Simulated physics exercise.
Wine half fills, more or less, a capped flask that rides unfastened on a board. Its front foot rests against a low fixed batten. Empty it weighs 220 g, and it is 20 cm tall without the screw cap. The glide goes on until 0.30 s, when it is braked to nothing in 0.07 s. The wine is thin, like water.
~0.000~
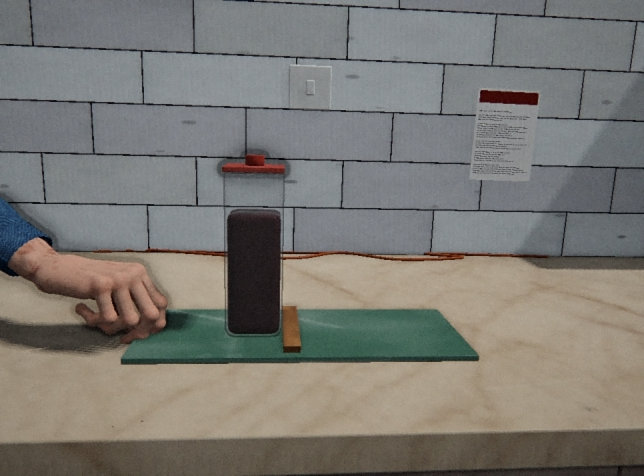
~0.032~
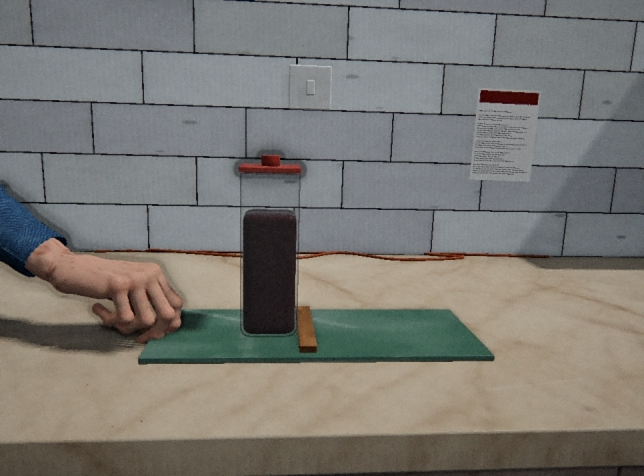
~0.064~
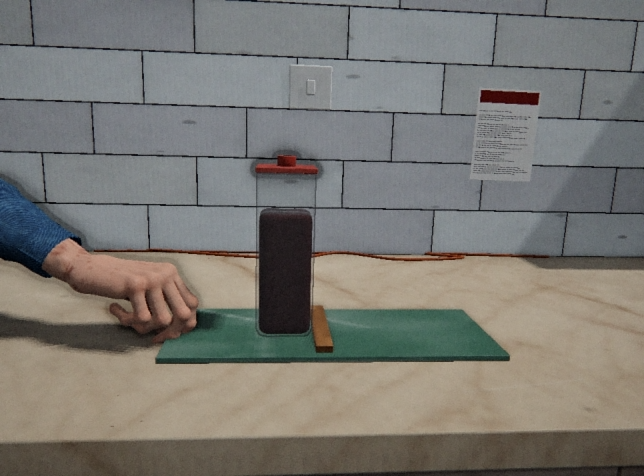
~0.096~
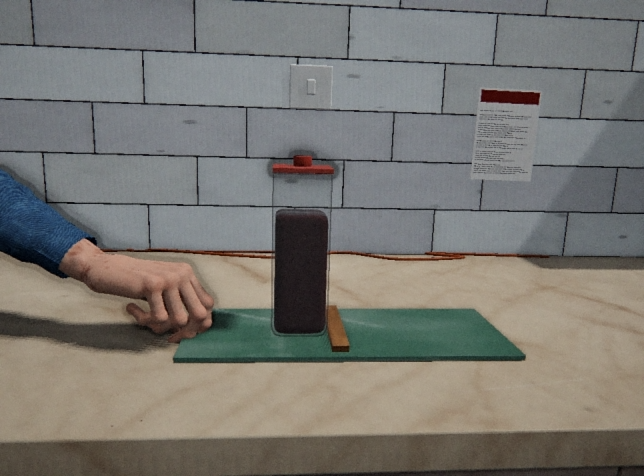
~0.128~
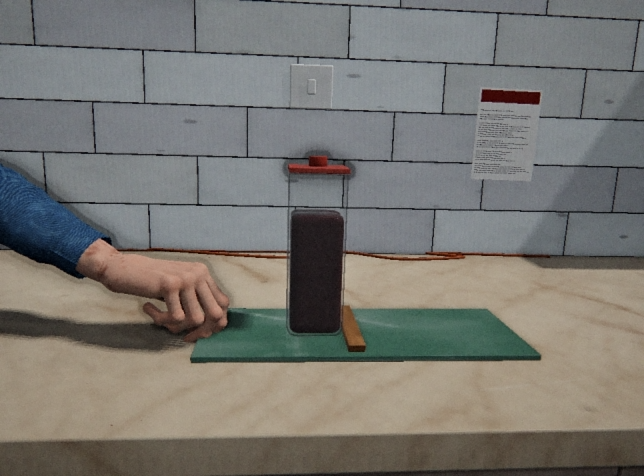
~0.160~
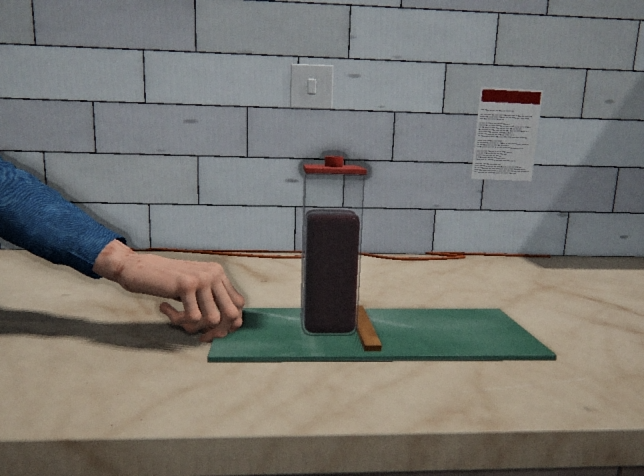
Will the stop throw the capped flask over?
The capped flask goes over.
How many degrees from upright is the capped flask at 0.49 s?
It is at some 18°.
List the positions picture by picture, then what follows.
In the first picture, 0.0 cm from the start; capped flask, level (229, 212) left, (281, 213) right, rim (283, 174).
In the second picture, 1.9 cm from the start; capped flask, level (244, 212) left, (296, 213) right.
In the third picture, 3.7 cm from the start; capped flask, level (260, 212) left, (312, 213) right.
In the fourth picture, 5.6 cm from the start; capped flask, level (275, 212) left, (327, 213) right.
In the fifth picture, 7.4 cm from the start; capped flask, level (291, 213) left, (342, 214) right.
In the sixth picture, 9.3 cm from the start; capped flask, level (306, 213) left, (357, 214) right.
By 0.37 s the board moves at 0.00 m/s; the capped flask leans 6°.
By 0.49 s the capped flask leans 19°.
By 0.65 s the capped flask leans 31°.
By 0.87 s the capped flask lies on its side.
At rest the capped flask lies on its side.
